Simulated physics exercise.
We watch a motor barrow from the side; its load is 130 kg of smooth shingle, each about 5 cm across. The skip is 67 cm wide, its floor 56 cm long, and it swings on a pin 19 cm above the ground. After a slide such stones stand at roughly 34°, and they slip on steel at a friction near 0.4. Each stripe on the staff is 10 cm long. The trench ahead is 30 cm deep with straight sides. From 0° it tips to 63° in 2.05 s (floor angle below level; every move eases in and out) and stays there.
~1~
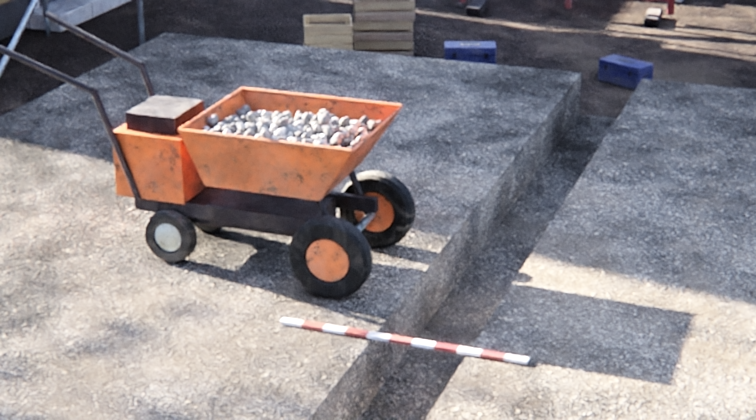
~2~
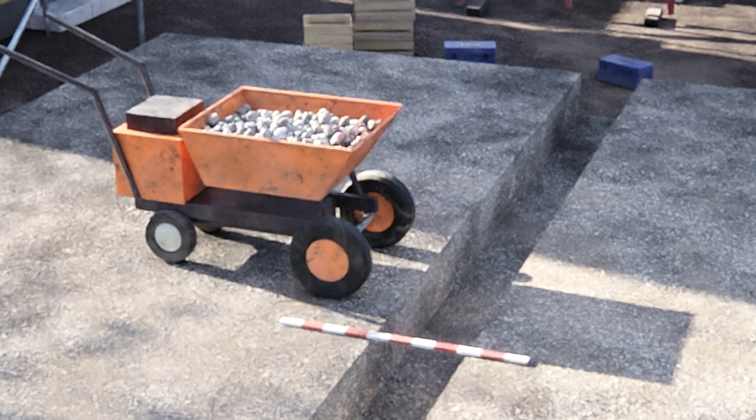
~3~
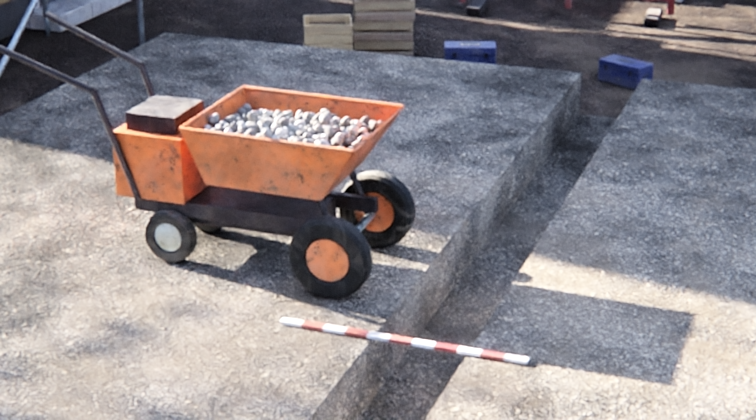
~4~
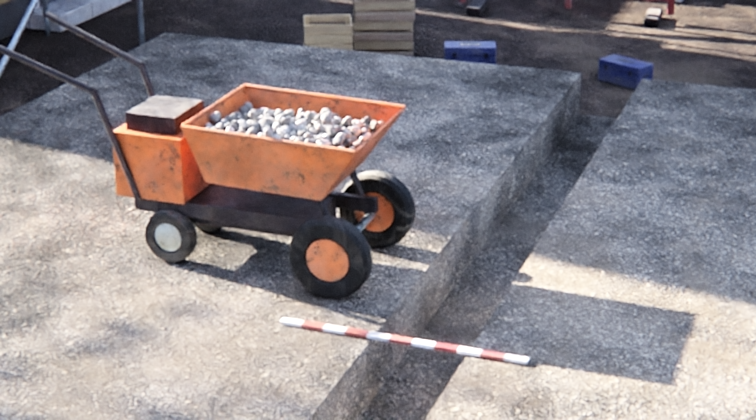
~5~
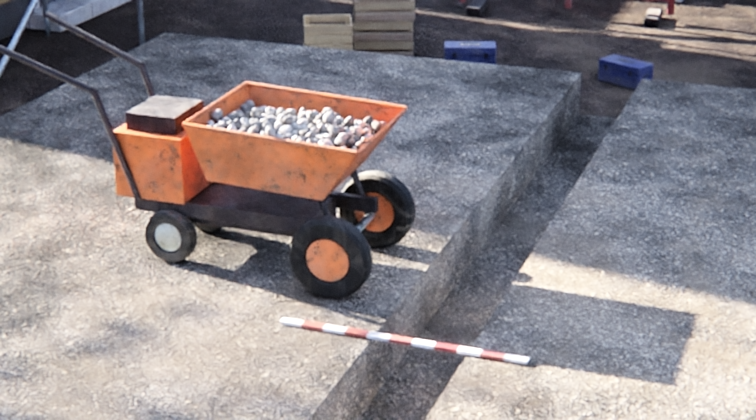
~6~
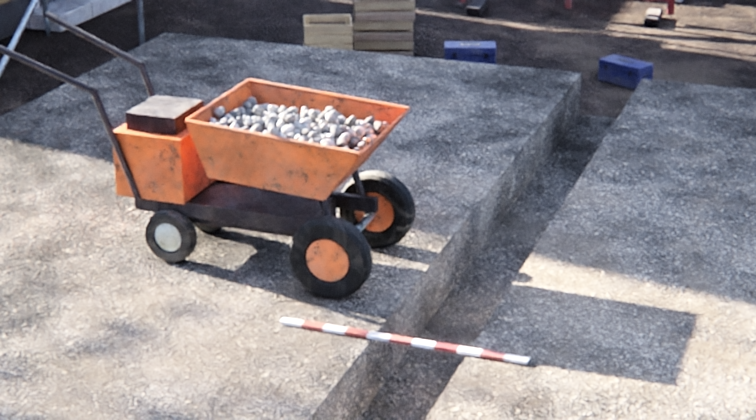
On sunlit grey gravel ground cut by a straight-sided trench, seen from the side and slightly above, the view stays still. An orange motor barrow with black tyres stands at left, its skip full of smooth grey and whitish stones, with a red-and-white staff in front and blue blocks behind. The skip stays level at first, then tilts very slightly down toward the right, while the wheels stay put.
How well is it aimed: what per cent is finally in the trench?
Some 64 per cent of it.
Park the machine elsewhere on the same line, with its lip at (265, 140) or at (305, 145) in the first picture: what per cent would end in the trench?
About 65 and 90 per cent.
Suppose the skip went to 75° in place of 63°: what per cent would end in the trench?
Then about 60 per cent.
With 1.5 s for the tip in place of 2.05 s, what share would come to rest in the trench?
In that case some 60 per cent.
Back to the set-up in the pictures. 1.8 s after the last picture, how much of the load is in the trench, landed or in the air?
About 25 per cent by then.
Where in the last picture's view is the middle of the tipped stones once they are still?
Their middle is at about (486, 331).
Then, 1.2 s after the last picture the floor is at 53°, 99 % in the skip, 1 % in the trench; the foremost stones are at (470, 246).
Then, 1.8 s after the last picture the floor is at 63°, 64 % in the skip, 23 % in the trench, 12 % past the trench; the foremost stones are at (575, 312).
Then, 2.2 s after the last picture the floor is at 63°, 43 % in the skip, 34 % in the trench, 23 % past the trench; the foremost stones are at (620, 326).
Then, 4.1 s after the last picture the floor is at 63°, 11 % in the skip, 64 % in the trench, 25 % past the trench; the foremost stones are at (652, 324).
